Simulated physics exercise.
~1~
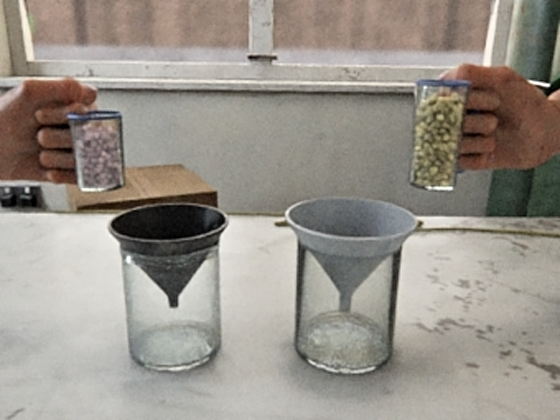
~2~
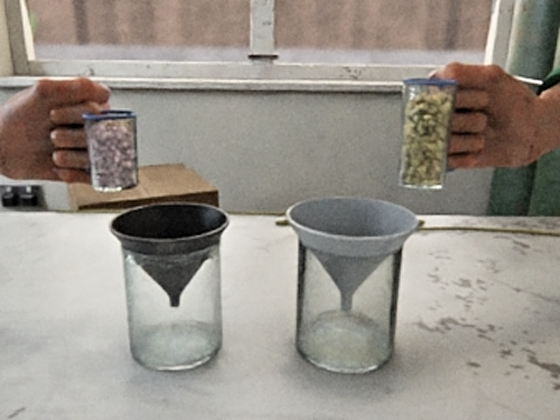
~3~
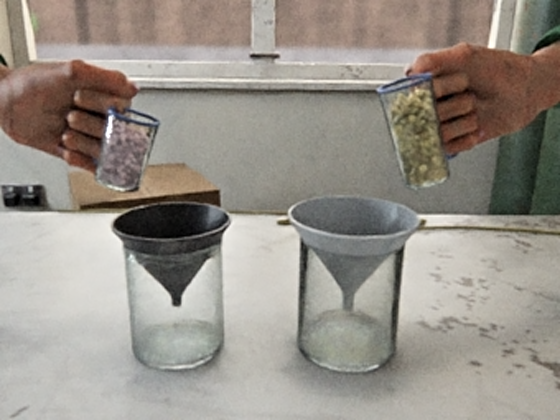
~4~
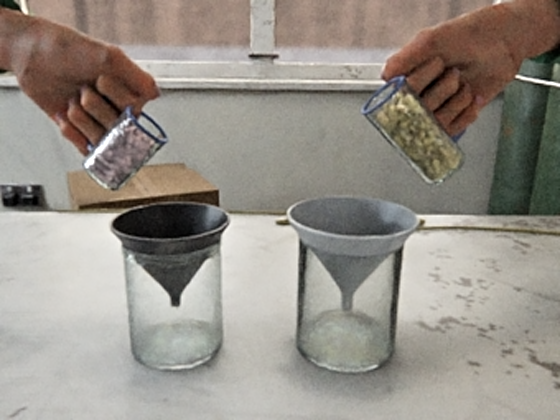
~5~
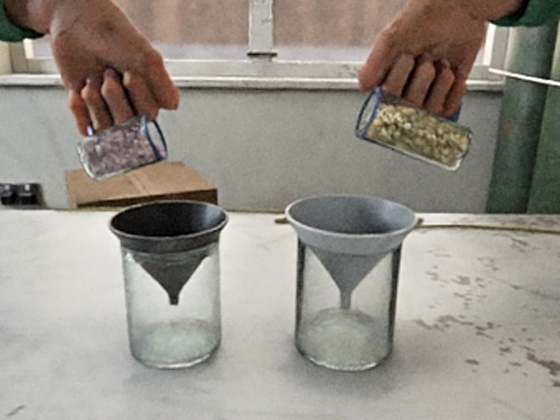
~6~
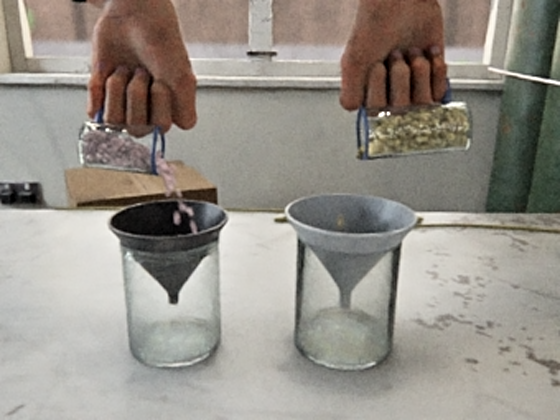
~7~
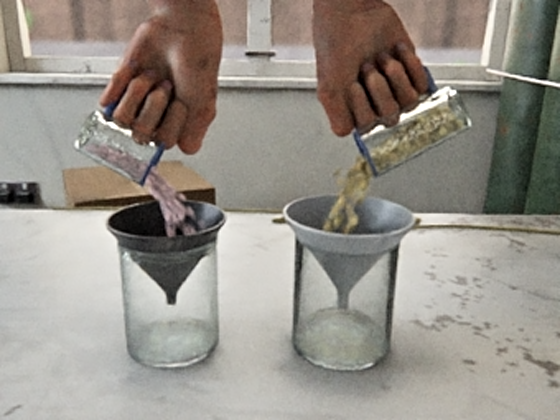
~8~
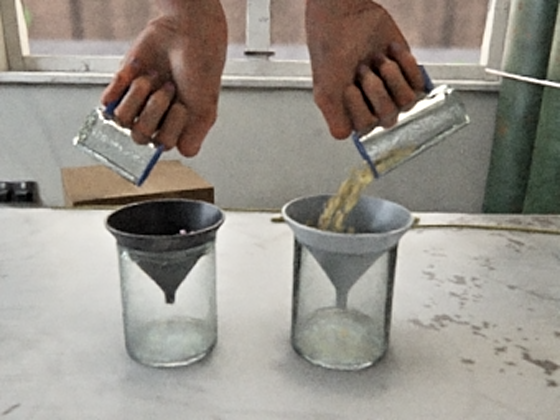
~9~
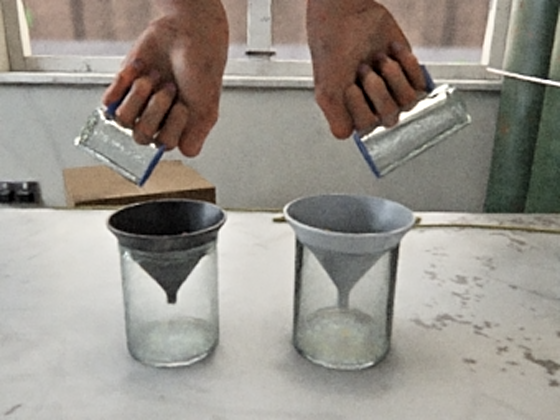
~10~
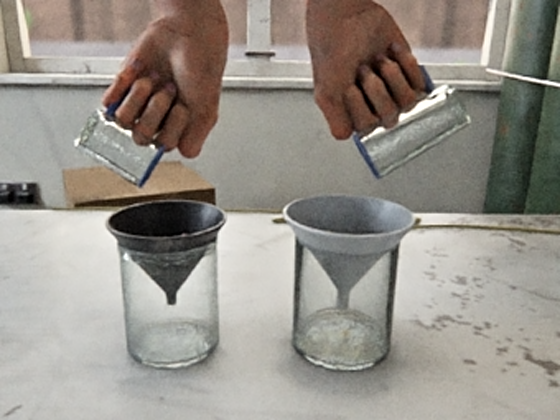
Two hands tip cups of small purple and yellow-green pieces into funnels, emptying both cups.
